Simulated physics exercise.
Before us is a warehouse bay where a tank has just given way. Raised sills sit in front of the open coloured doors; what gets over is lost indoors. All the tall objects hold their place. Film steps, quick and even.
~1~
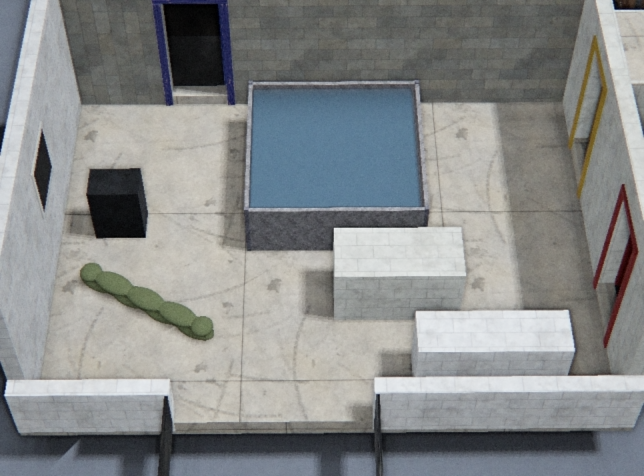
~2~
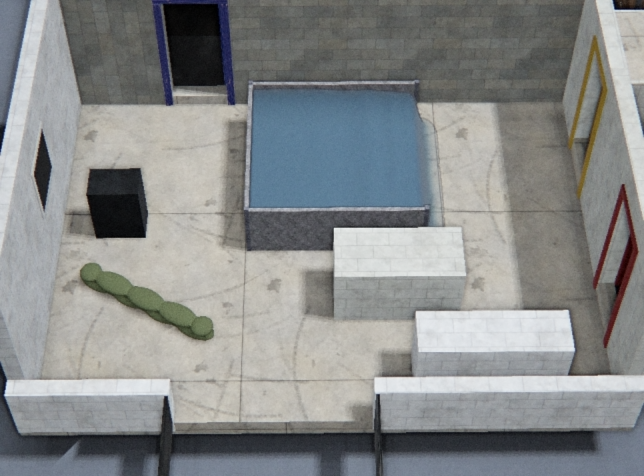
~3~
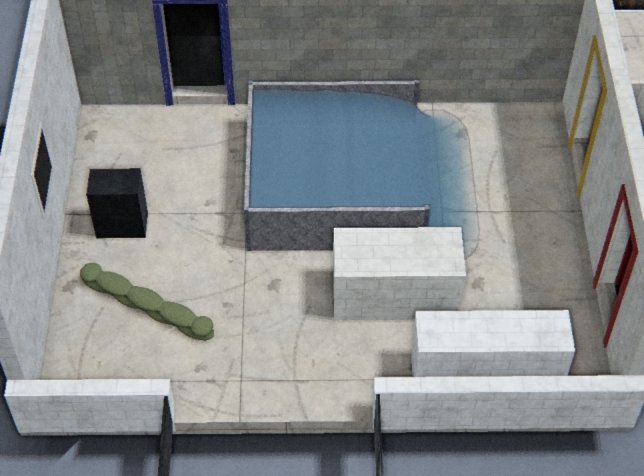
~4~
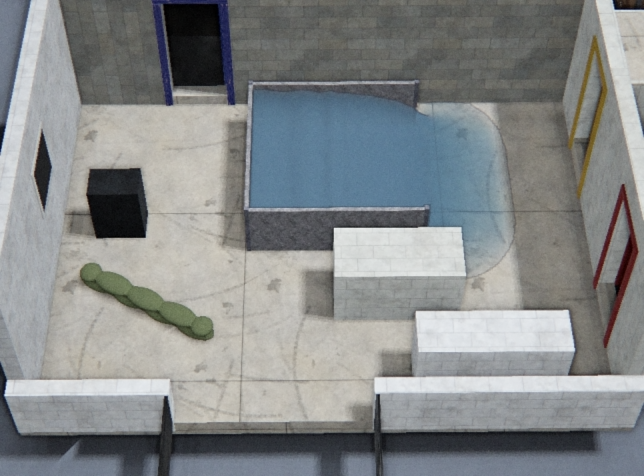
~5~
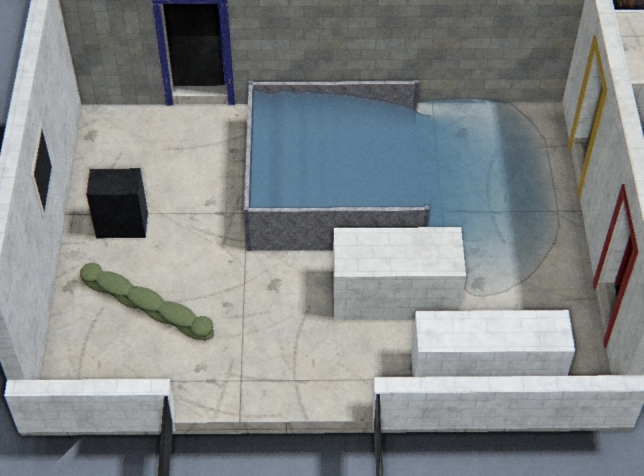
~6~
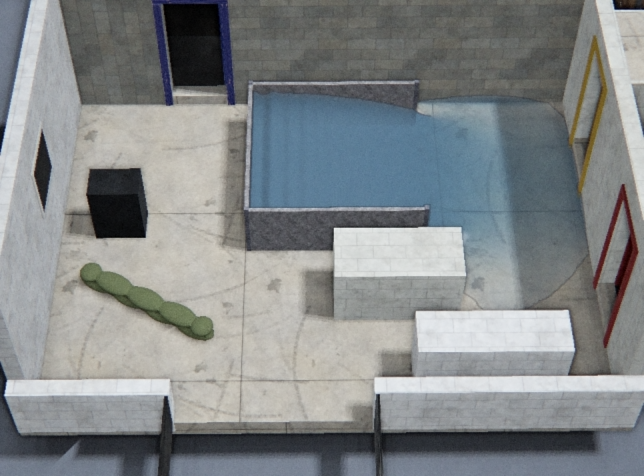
Blue water pouring from the open right side of a raised tank, spreading across the pale floor past white blocks.
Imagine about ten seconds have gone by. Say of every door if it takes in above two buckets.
Outcome: The blue door keeps to the limit; the red door goes over the limit; the yellow door goes over the limit.
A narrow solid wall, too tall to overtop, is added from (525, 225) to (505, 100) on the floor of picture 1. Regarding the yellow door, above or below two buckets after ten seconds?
Result for yellow - under the threshold.
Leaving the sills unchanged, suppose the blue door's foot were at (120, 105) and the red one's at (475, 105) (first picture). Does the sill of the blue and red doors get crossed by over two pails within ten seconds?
One by one: The blue door keeps below it; the red door is over.
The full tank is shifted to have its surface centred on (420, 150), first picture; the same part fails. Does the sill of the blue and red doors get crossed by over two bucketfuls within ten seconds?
As I see it, the blue door remains beneath it while the red door tops that amount.
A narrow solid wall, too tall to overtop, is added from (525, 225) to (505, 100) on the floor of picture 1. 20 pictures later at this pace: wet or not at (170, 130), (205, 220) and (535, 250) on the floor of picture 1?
The first spot is swamped, the second untouched, the third swamped.
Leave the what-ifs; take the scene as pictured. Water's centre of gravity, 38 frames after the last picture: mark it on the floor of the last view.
I'd point to (396, 238).
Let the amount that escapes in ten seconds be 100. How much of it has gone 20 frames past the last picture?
About 50 per cent.
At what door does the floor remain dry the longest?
My pick is the blue door.
A moment on, water covers 30 % of the floor; the blue door not reached, the red door wet at the sill, nothing in, the yellow door far over two buckets in.
Next, water covers 35 % of the floor; the blue door not reached, the red door under two buckets in, the yellow door far over two buckets in.
Then, water covers 45 % of the floor; the blue door not reached, the red door over two buckets in, the yellow door far over two buckets in.
Later, water covers 85 % of the floor; the blue door wet at the sill, nothing in, the red door far over two buckets in, the yellow door far over two buckets in.
In the end, water covers 95 % of the floor; the blue door wet at the sill, nothing in, the red door far over two buckets in, the yellow door far over two buckets in.
